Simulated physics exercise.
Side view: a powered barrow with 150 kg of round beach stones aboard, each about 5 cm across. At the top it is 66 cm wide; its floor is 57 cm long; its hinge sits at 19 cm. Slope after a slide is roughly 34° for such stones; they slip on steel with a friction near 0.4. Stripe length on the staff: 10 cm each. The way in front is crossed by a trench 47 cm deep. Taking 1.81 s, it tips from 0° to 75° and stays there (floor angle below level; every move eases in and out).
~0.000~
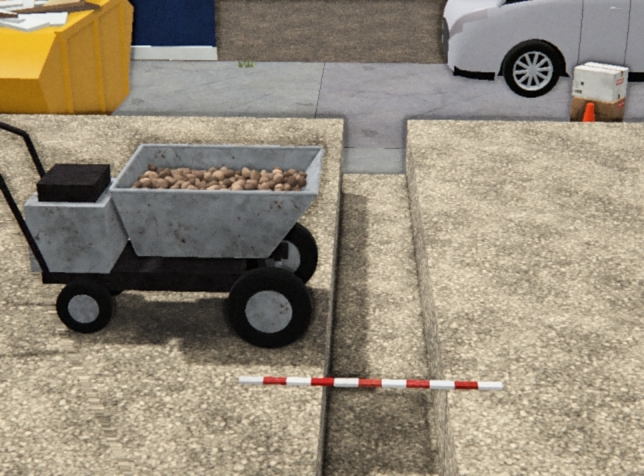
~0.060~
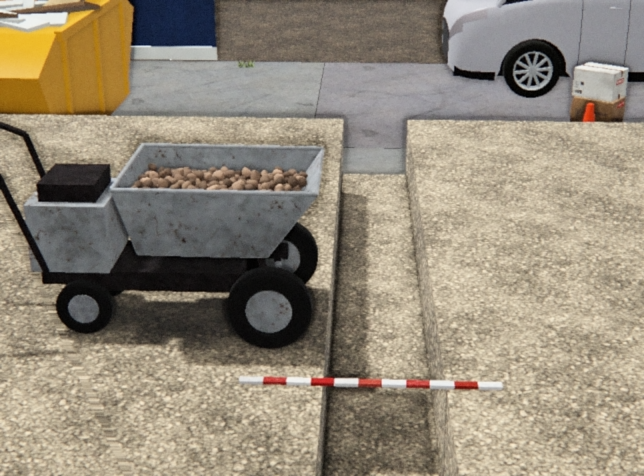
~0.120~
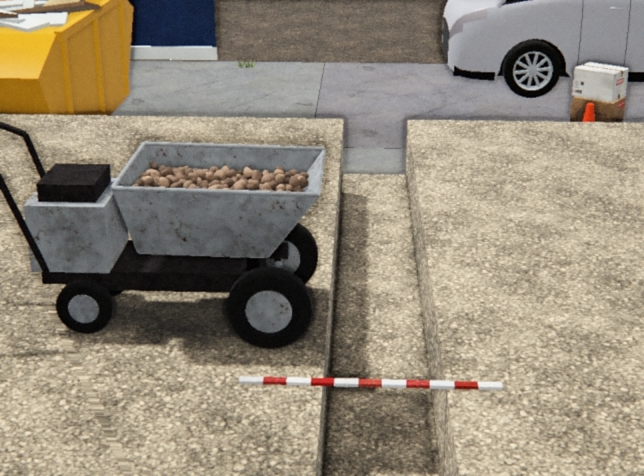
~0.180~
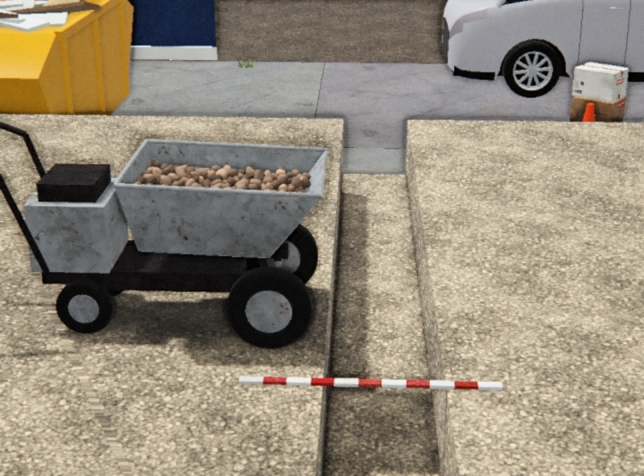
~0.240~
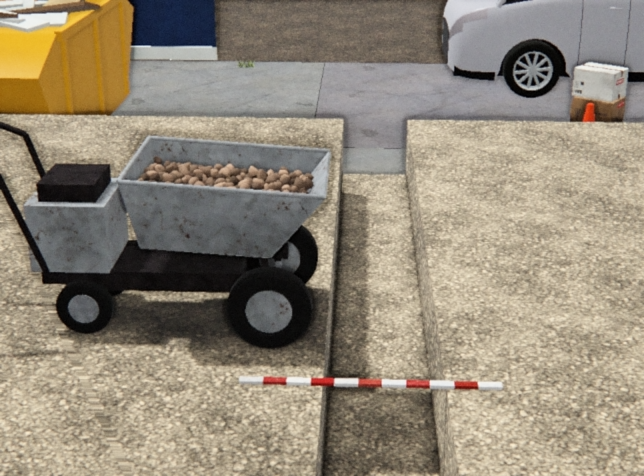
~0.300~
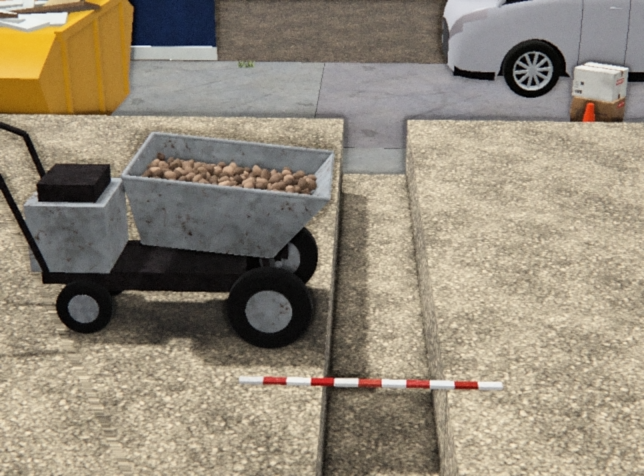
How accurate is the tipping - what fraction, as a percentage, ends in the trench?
Close to 58 in every hundred.
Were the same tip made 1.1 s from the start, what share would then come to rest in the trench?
Near 50 per cent.
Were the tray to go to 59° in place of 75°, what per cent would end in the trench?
I'd expect around 45 in a hundred.
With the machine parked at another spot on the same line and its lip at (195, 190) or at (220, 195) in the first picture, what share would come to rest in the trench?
It comes to about 80 and 100 in a hundred.
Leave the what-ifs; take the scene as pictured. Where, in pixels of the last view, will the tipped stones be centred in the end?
Around (426, 386).
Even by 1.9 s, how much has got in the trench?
30 per cent or so by then.
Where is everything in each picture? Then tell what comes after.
The tray is at 0°, its lip at (317, 194); the top of the load is at (217, 175), in the first picture.
The tray is at 0°, its lip at (317, 195); the top of the load is at (204, 175); the stones move at 0.1 m/s on average, in the second picture.
The tray is at 1°, its lip at (319, 195); the top of the load is at (205, 174); the stones move at 0.1 m/s on average, in the third picture.
The tray is at 2°, its lip at (321, 196); the top of the load is at (195, 172); the stones move at 0.2 m/s on average, in the fourth picture.
The tray is at 4°, its lip at (325, 198); the top of the load is at (198, 170); the stones move at 0.2 m/s on average, in the fifth picture.
The tray is at 5°, its lip at (329, 200); the top of the load is at (183, 167); the stones move at 0.3 m/s on average, in the sixth picture.
After 1.4 s the floor is at 63°; 98 % in the tray, 2 % in the trench; the foremost stones are at (429, 296).
After 1.9 s the floor is at 75°; 36 % in the tray, 30 % in the trench, 34 % past the trench; the foremost stones are at (577, 316).
After 2.3 s the floor is at 75°; 12 % in the tray, 45 % in the trench, 43 % past the trench; the foremost stones are past the picture's edge.
After 4.2 s the floor is at 75°; 0 % in the tray, 58 % in the trench, 42 % past the trench; the foremost stones are past the picture's edge.
